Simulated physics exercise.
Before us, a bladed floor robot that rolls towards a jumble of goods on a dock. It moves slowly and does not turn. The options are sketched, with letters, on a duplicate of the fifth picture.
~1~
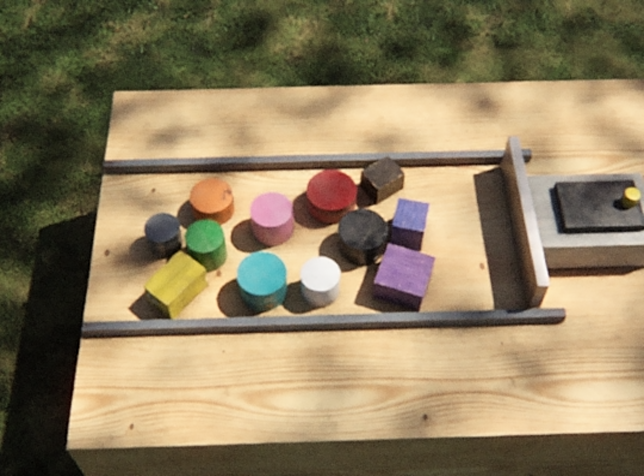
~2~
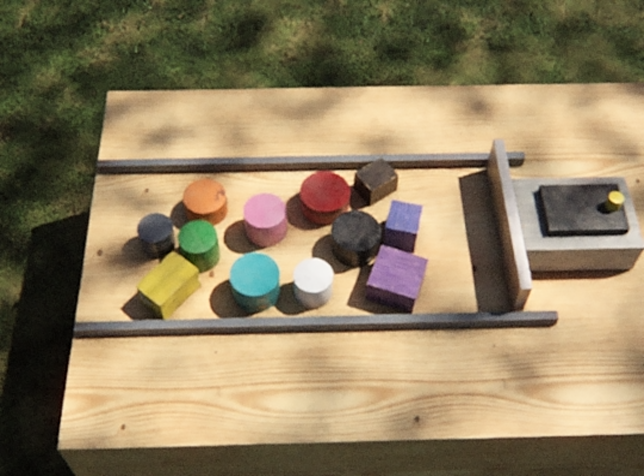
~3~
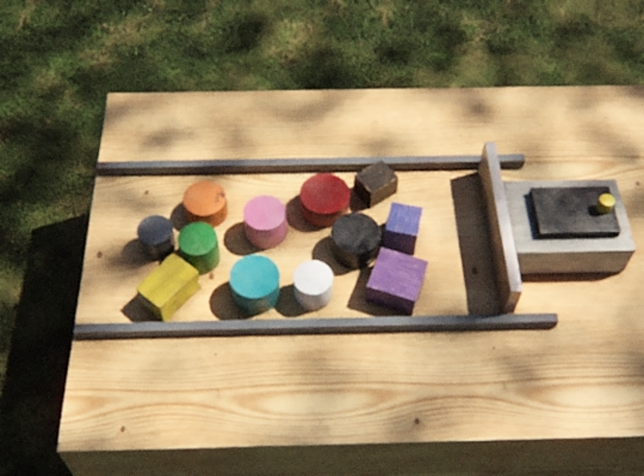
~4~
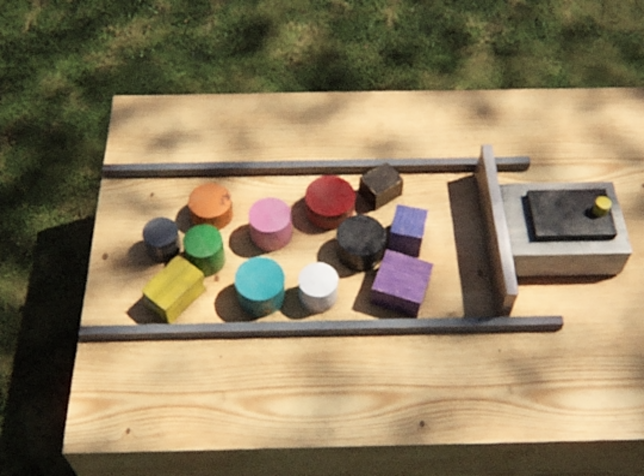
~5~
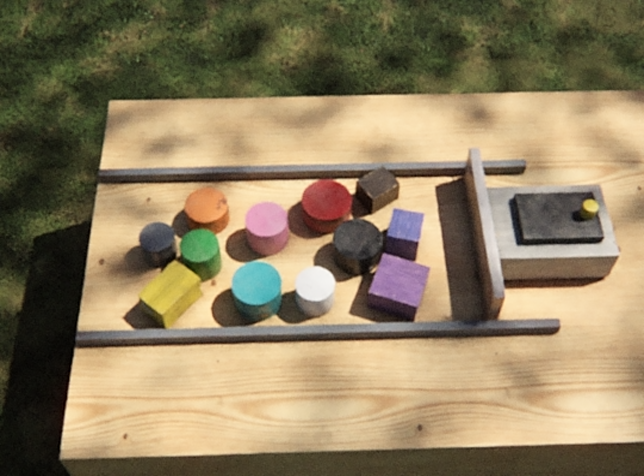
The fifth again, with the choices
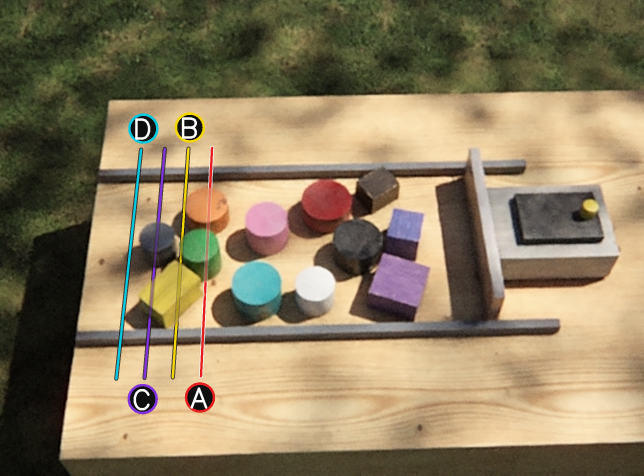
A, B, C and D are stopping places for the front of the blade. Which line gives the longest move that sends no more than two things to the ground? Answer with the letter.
Stop at A.
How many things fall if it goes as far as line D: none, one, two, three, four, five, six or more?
By then, six or more.
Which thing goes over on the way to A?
The yellow parcel goes over.
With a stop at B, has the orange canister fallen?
No.
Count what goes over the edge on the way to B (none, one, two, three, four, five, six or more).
By then, four.
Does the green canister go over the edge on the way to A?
By then, no.
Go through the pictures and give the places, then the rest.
The first frame shows robot (593, 205); green canister (207, 246); black crate (382, 180).
The second frame shows robot (577, 208); yellow parcel (169, 286).
The third frame shows robot (569, 211); red pail (325, 201).
The fourth frame shows robot (565, 214); grey pail (162, 240).
The fifth frame shows robot (552, 217); blue crate (405, 234); white canister (315, 292); turquoise pail (258, 292).
On the copy, A at (207, 252); B at (181, 253); C at (156, 253); D at (130, 254).
On A. First, robot (453, 219); black crate (353, 187); purple crate (359, 292).
Then, robot (352, 221); yellow parcel (128, 288); grey pail (152, 243).
Finally, robot (274, 223); yellow parcel over the edge; turquoise pail (86, 306); one fallen.
By contrast, B drops four; C drops six; D drops eight.
